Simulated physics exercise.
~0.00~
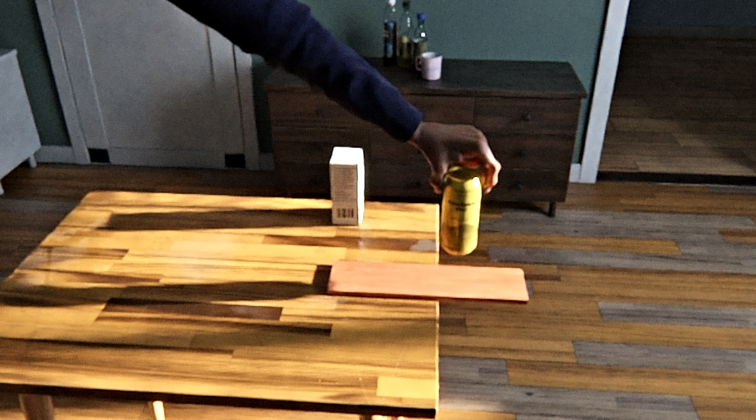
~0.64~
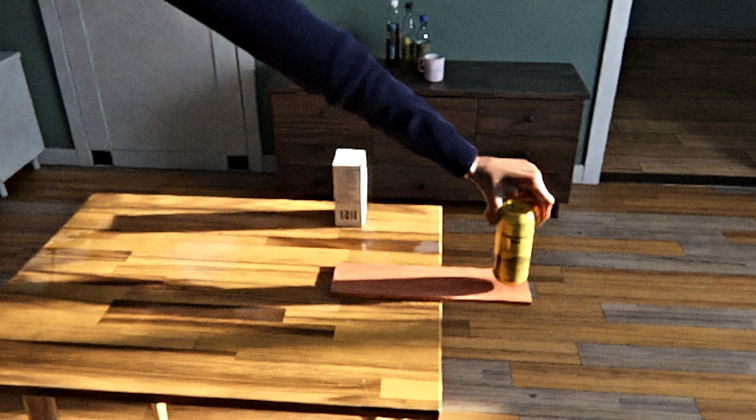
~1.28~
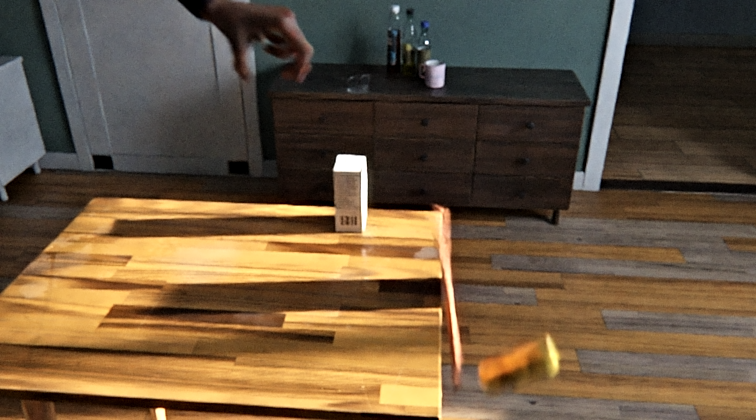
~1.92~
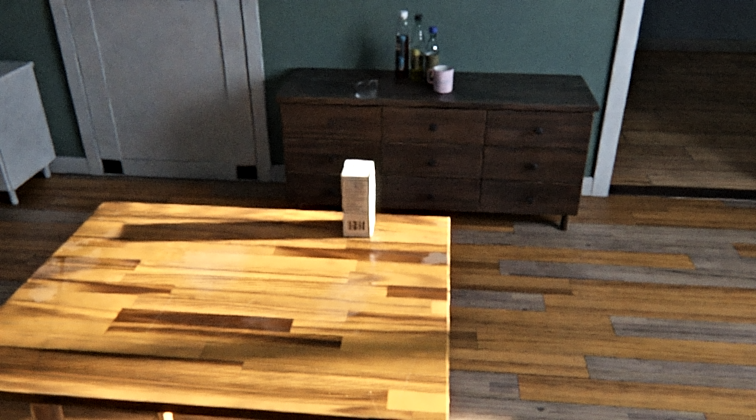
A yellow can, gripped from above by a hand in a dark blue sleeve, hovers over an orange board that juts past the right end of a wooden table, near a white carton. The hand carries the can right and lowers it onto the board's overhanging end. It then lets go and draws back to the left. The board tips steeply off the table's edge, and the can topples and drops toward the floor. Finally, both have gone from view, and only the white carton remains standing on the sunlit tabletop.
